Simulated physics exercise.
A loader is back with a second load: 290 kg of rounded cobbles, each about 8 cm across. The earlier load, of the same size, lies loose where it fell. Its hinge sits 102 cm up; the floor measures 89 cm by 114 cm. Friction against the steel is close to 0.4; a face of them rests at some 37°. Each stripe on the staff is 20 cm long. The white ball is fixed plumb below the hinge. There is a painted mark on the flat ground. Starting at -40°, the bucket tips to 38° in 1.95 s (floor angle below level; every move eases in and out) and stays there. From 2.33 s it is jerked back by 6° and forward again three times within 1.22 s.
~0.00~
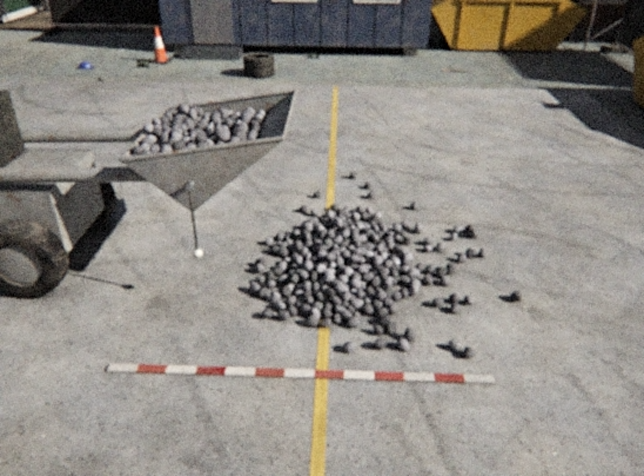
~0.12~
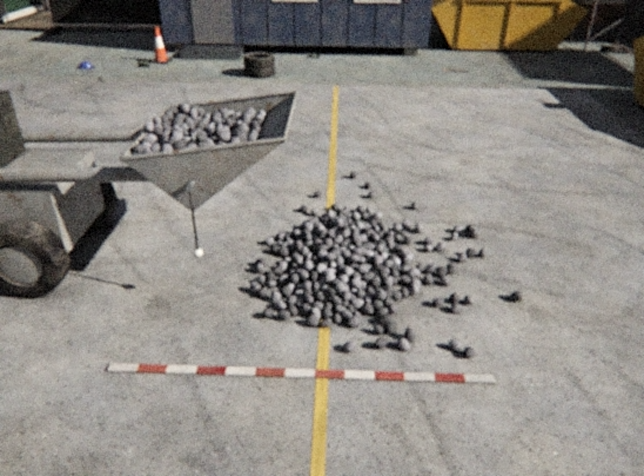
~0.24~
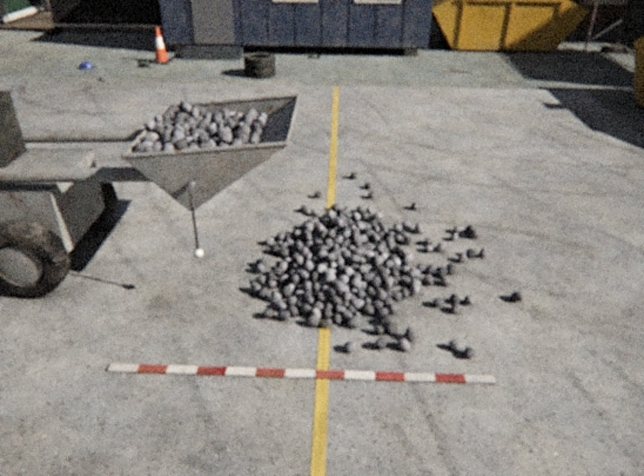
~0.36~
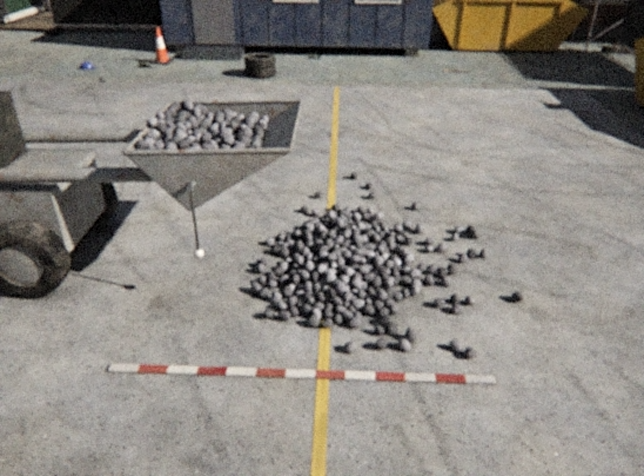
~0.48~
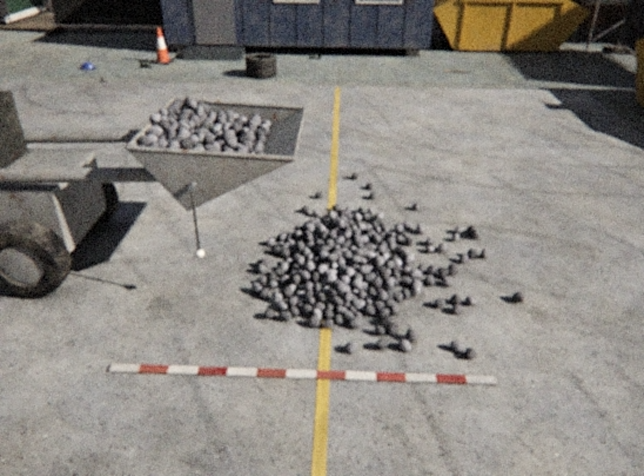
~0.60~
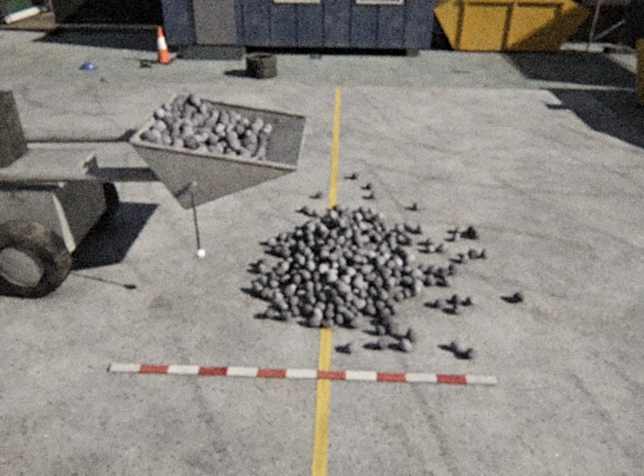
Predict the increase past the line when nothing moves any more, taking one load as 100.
About 32 per cent.
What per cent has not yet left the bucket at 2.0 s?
Roughly 30 per cent is still inside.
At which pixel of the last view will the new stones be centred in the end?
Their middle is at about (311, 251).
After 1.5 s the floor is at 26°; in per cent of one load, 100 in the bucket, 33 short of the line, 67 past the line; the foremost stones are at (474, 248).
After 2.0 s the floor is at 38°; in per cent of one load, 29 in the bucket, 96 short of the line, 75 past the line; the foremost stones are at (474, 248).
After 4.0 s the floor is at 38°; in per cent of one load, 0 in the bucket, 102 short of the line, 98 past the line; the foremost stones are at (474, 248).
After 6.6 s the floor is at 38°; in per cent of one load, 0 in the bucket, 102 short of the line, 98 past the line; the foremost stones are at (474, 248). Net gain past the line, 32.
